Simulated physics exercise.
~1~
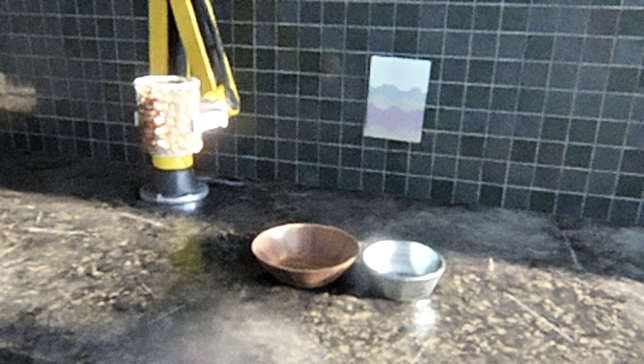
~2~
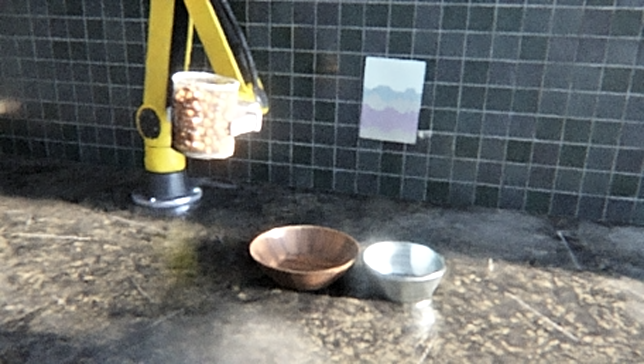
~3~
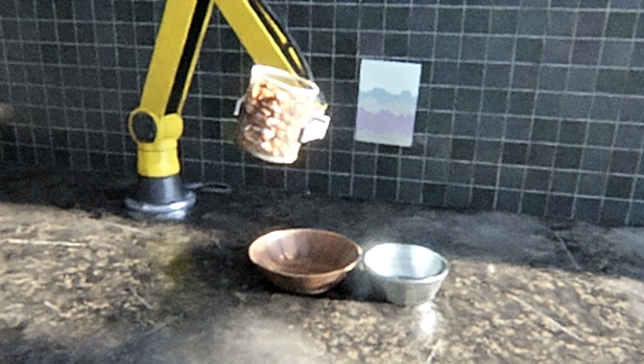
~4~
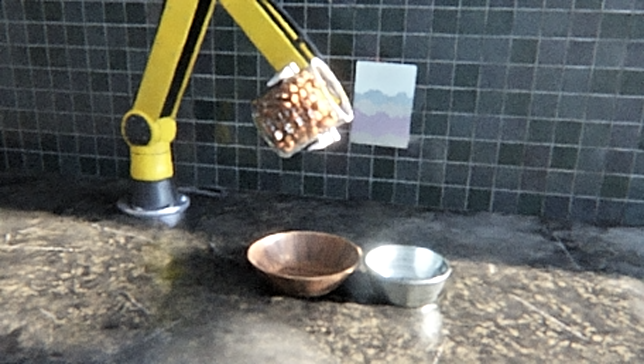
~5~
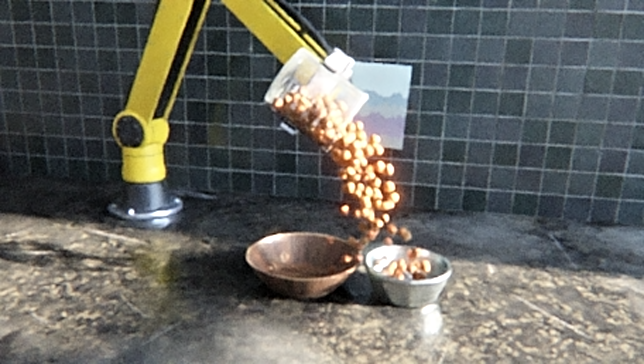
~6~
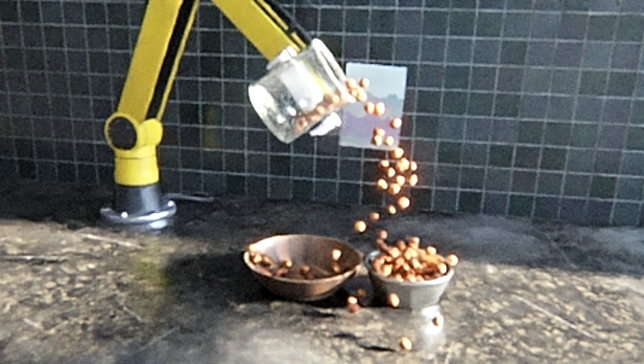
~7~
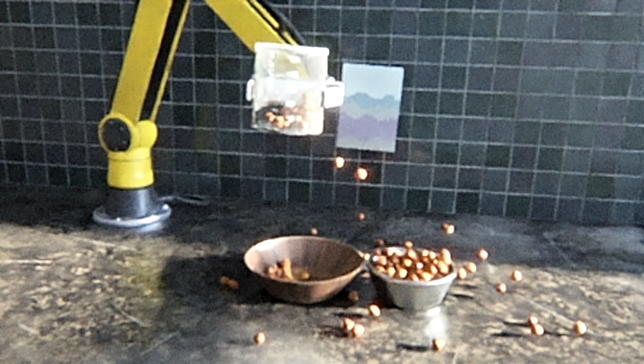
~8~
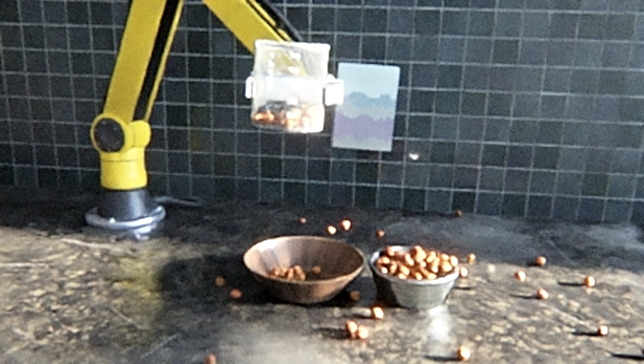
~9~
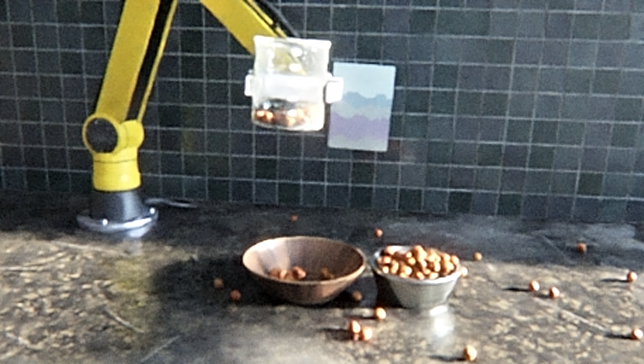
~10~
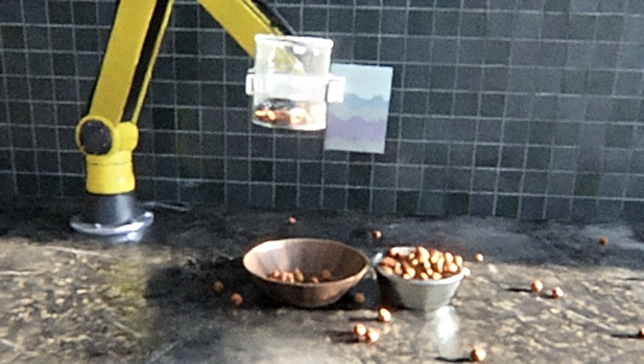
A yellow robot arm carried a clear tumbler of hazelnuts to the right and tipped it over two bowls, filling the metal one, dropping a few into the brown one and scattering others across the table, then tilted back upright with some left inside.
